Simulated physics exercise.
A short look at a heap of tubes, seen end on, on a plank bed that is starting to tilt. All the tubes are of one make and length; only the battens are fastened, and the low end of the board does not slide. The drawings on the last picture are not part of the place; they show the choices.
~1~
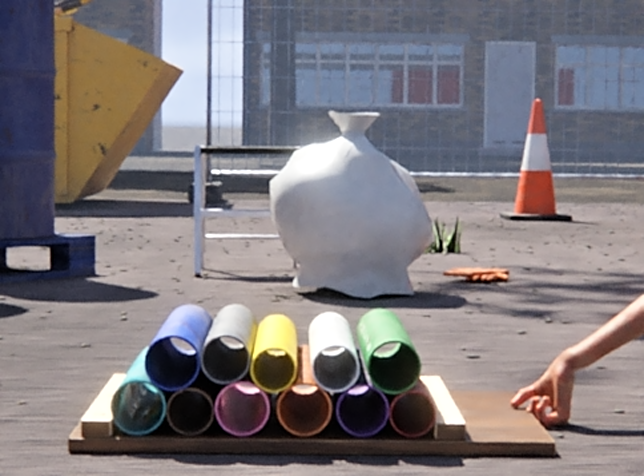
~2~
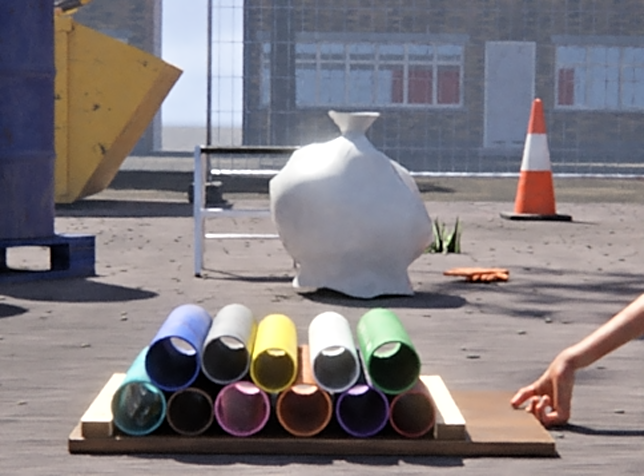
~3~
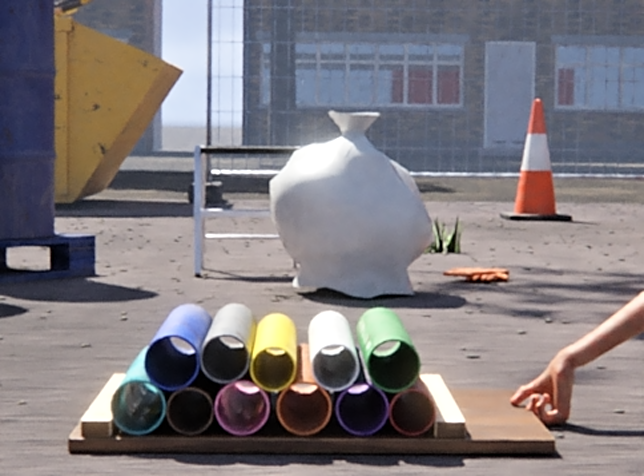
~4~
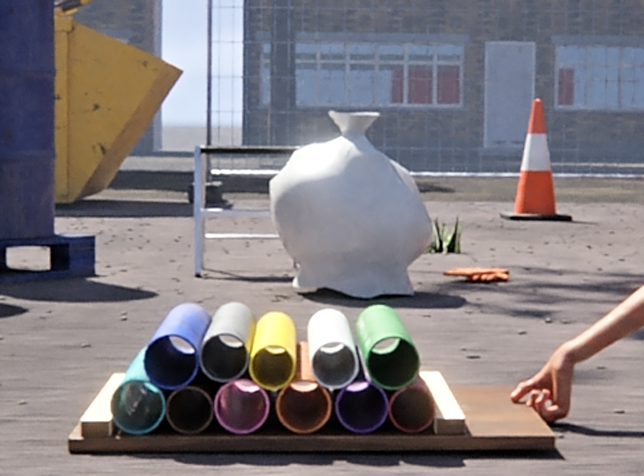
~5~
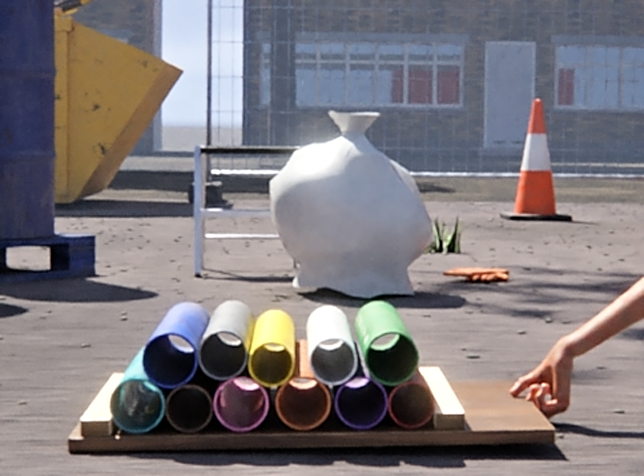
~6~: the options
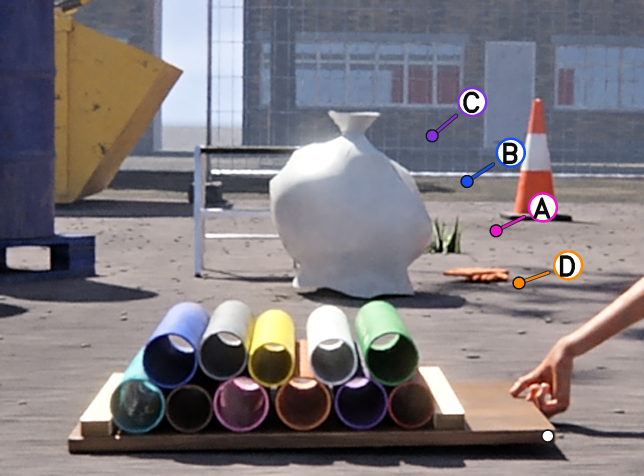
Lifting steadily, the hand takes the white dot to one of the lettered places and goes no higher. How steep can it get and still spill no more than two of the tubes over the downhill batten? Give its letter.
It can be raised to A.
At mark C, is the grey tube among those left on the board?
No.
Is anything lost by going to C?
At C: Yes.
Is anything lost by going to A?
At A: Yes.
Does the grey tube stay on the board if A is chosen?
The grey tube: No.
On the copy, A at (496, 231); B at (467, 181); C at (432, 136); D at (519, 283); the white dot at (548, 436).
On A. First, board at 16°.
Then, board at 27°.
Finally, board at 27°, two over the low batten (blue, grey).
By contrast, B five over the low batten; C eleven over the low batten; D two over the low batten (blue, grey).
